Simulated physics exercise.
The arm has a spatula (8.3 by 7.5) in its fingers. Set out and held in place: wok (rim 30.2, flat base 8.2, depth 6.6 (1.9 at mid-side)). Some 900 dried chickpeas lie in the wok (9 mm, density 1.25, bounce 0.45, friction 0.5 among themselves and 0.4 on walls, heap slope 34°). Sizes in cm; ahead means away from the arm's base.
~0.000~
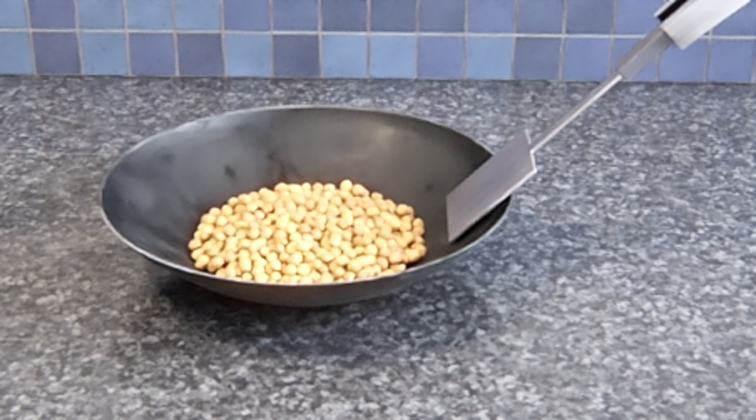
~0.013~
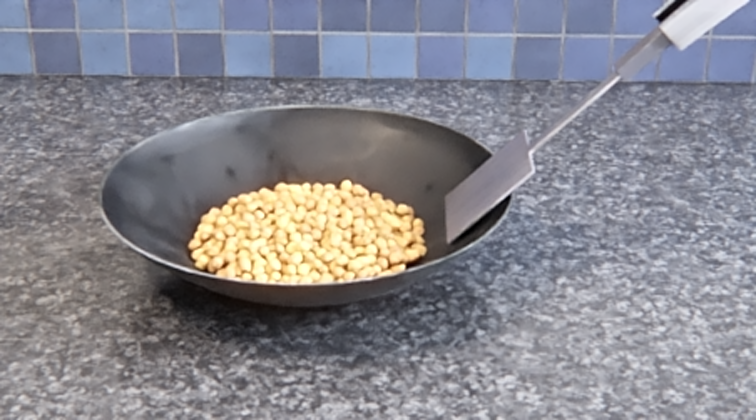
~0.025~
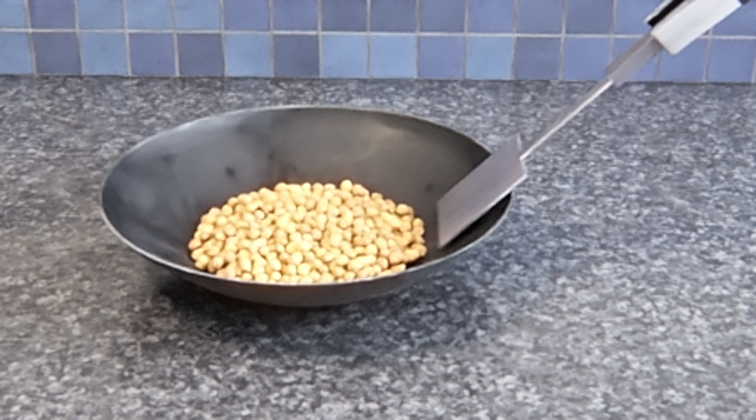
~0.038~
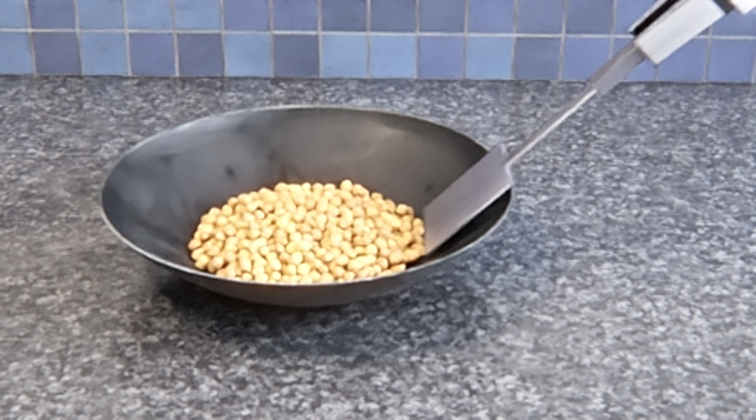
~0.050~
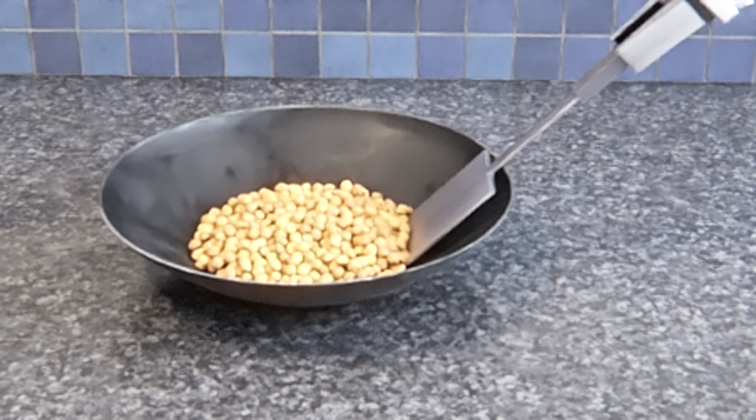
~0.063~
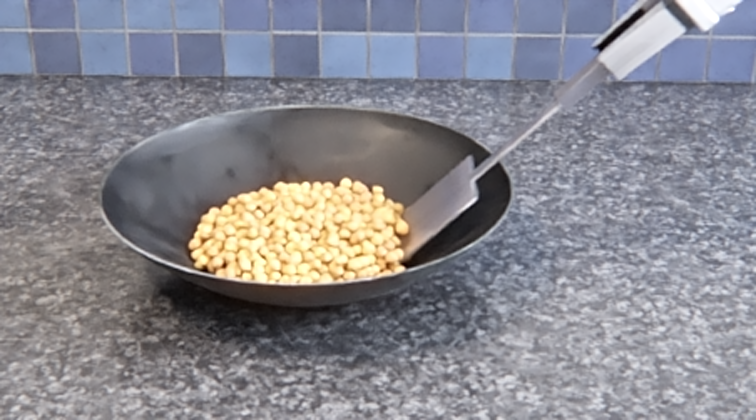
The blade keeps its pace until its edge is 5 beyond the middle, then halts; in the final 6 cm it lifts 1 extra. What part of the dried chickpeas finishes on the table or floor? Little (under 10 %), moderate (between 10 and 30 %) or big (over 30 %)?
On the table or floor the share is little, under 10 %.
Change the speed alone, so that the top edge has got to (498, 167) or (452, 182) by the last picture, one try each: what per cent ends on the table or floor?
About 0 and 5 per cent.
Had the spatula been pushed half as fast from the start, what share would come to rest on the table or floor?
In that case some 0 per cent.
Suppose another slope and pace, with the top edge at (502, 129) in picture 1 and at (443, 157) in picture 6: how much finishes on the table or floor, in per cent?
Some 5 per cent.
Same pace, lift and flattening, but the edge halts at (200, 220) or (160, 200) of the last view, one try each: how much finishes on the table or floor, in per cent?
About 20 and 35 per cent.
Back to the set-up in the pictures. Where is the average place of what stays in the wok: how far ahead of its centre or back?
Roughly 5.0 cm ahead.
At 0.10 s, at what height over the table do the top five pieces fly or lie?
Roughly 5 cm.
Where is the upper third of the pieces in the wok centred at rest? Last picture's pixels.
At about (182, 207).
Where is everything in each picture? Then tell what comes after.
In the first picture, the spatula top edge at (531, 149), sloping 45°; upper third of the load around (308, 230), from x 195 to 420, top at y 185; 900 in the wok.
In the second picture, the spatula top edge at (530, 150), sloping 45°; upper third of the load around (308, 230), from x 195 to 420, top at y 185.
In the third picture, the spatula top edge at (522, 154), sloping 45°; upper third of the load around (308, 230), from x 195 to 420, top at y 185.
In the fourth picture, the spatula top edge at (507, 163), sloping 45°; upper third of the load around (308, 230), from x 195 to 420, top at y 185.
In the fifth picture, the spatula top edge at (490, 170), sloping 45°; upper third of the load around (308, 230), from x 195 to 415, top at y 185.
In the sixth picture, the spatula top edge at (473, 177), sloping 45°; upper third of the load around (313, 227), from x 195 to 410, top at y 185; 900 in the wok.
After 0.10 s, sloping 45°, highest piece 6 above the table; 900 in the wok.
After 0.14 s, sloping 45°, highest piece 7 above the table; 900 in the wok.
After 0.36 s, sloping 45°, highest piece 8 above the table; 900 in the wok.
After 1.41 s, sloping 45°, highest piece 7 above the table; 900 in the wok.
In the end, 900 in the wok. That is 0 % on the table or floor.
